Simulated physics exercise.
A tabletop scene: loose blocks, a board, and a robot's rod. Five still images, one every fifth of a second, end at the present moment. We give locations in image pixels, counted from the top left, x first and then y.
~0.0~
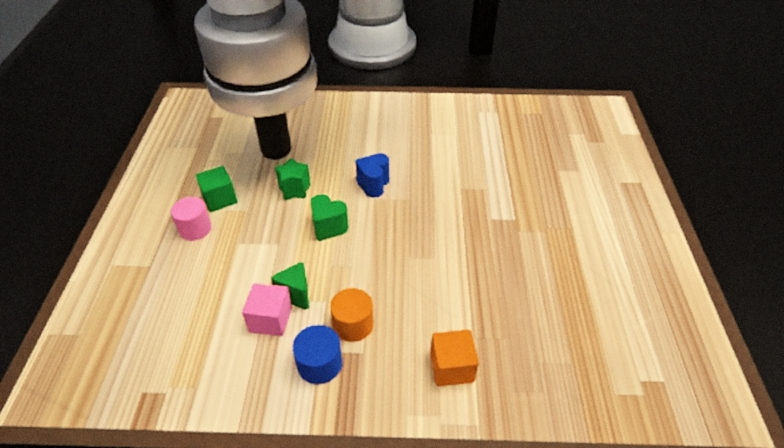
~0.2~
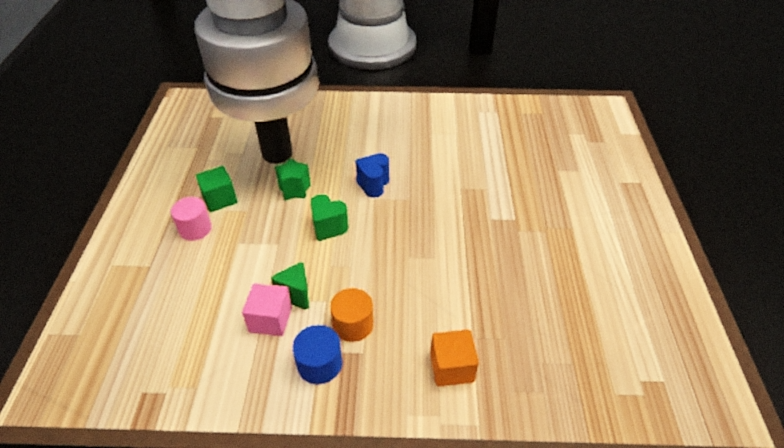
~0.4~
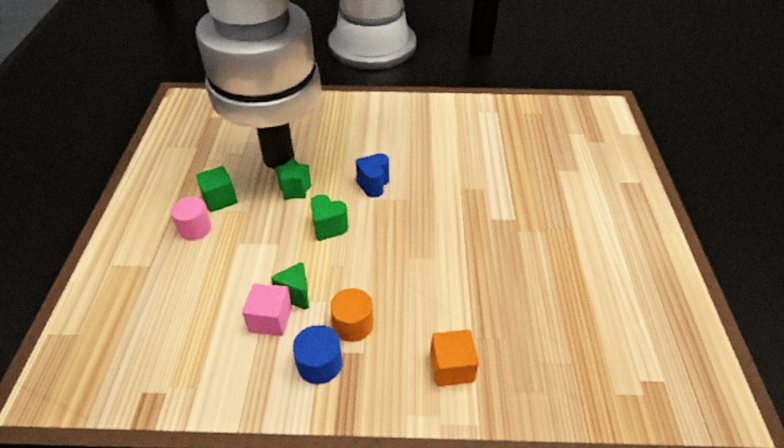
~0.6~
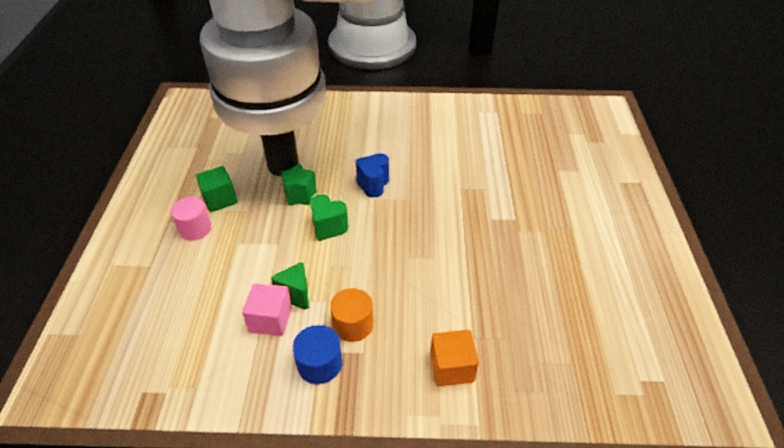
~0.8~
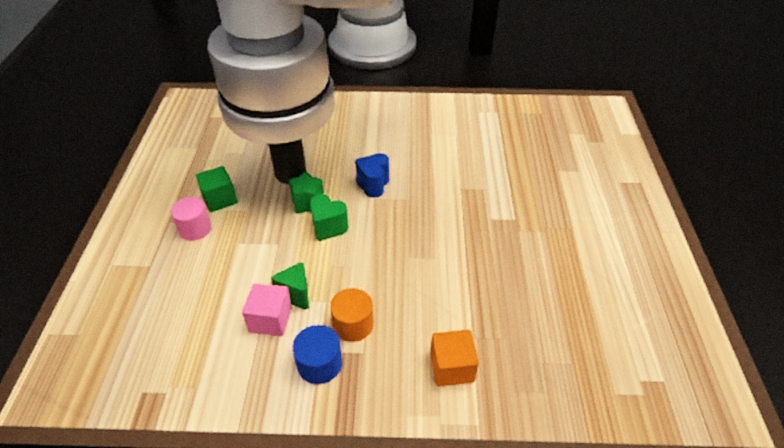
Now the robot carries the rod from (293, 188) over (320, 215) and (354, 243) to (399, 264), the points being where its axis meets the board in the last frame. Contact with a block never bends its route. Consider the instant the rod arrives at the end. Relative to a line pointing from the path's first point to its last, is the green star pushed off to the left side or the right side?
With start-to-end as forward, it shifts left.
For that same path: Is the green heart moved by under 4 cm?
No, I don't think so.
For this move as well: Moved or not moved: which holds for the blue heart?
It will remain on its spot.
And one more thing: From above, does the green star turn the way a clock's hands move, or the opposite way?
Looking down, my answer is that the green star rotates anticlockwise.
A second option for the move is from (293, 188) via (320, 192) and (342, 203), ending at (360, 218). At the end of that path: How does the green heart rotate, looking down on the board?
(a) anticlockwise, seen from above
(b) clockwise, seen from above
The answer is a.
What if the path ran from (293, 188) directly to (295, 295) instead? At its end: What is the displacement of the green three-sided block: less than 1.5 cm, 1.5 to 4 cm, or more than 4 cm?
Answer: 1.5 to 4 cm.
What follows on the original path. One third of the way, rod at (319, 203); green star at (335, 212); green heart at (351, 239), turned 20° clockwise.
Two thirds of the way, rod at (354, 230); green star at (380, 235), turned 20° anticlockwise; green heart at (375, 262), turned 100° clockwise.
At the end, rod at (399, 251); green star at (429, 254), turned 30° anticlockwise; green heart at (381, 267), turned 130° clockwise; blue heart unmoved.
